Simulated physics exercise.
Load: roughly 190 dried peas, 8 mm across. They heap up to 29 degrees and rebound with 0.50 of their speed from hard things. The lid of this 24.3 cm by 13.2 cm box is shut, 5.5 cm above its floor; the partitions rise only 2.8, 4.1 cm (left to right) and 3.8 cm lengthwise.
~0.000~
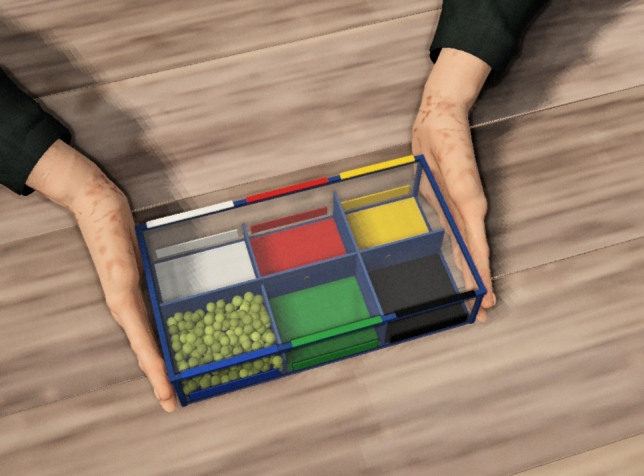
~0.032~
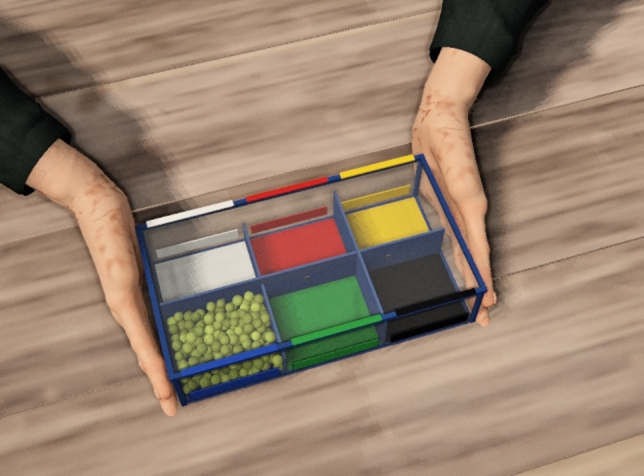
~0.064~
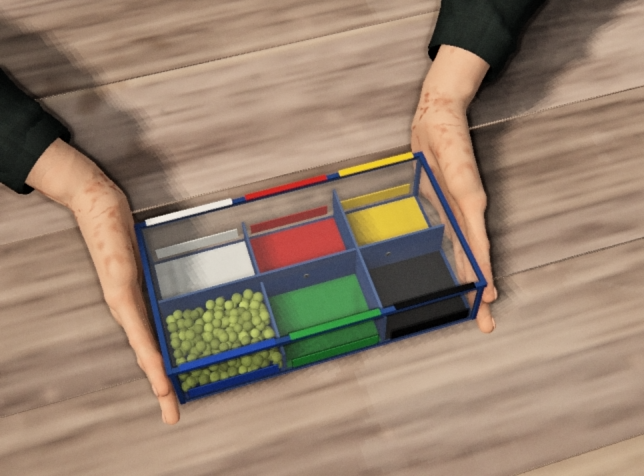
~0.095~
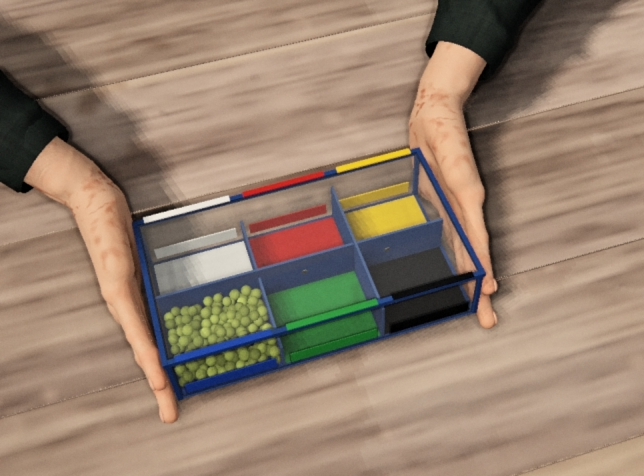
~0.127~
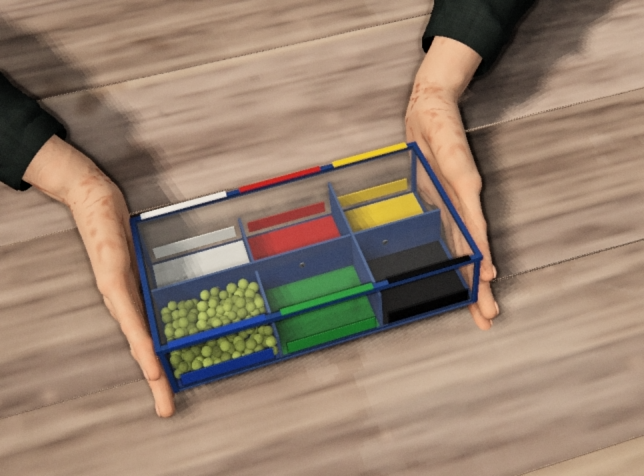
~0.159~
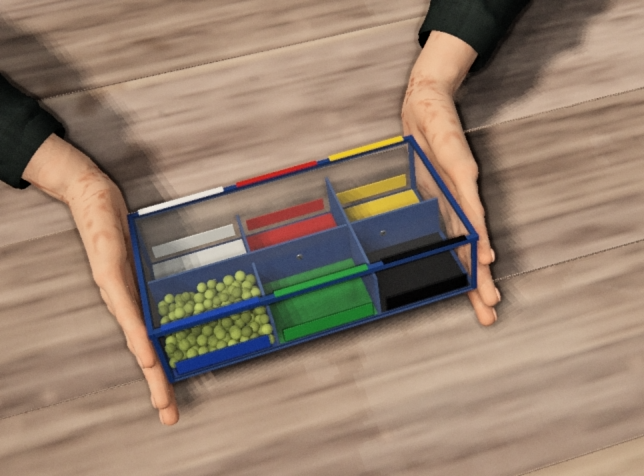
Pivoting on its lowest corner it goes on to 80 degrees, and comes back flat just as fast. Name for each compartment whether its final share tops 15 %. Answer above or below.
Red: Below, blue: Above, green: Below, yellow: Below, white: Above, black: Below.
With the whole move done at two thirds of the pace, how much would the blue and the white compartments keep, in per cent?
Blue 80, white 20.
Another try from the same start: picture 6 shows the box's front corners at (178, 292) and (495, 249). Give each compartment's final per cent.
Red 30, blue 35, green 15, yellow 10, white 10, black 0.
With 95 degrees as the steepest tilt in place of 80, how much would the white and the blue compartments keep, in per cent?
Then: White 35, blue 65.
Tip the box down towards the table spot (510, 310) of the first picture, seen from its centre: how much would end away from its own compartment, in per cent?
About 75 per cent.
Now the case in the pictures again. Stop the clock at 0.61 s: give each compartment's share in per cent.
Red 0; blue 90; green 0; yellow 0; white 10; black 0.
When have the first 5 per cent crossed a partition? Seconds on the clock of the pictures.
Near 0.60 s.
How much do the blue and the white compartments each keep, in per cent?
Blue 75; white 25.
Then, at 0.61 s, tilt 79 degrees; blue 90 %, white 10 %.
After 0.91 s, tilt 33 degrees; blue 80 %, white 20 %.
After 1.31 s, tilt 0 degrees; blue 75 %, white 25 %.
At rest (1.9 s), red 0 %, blue 75 %, green 0 %, yellow 0 %, white 25 %, black 0 %.
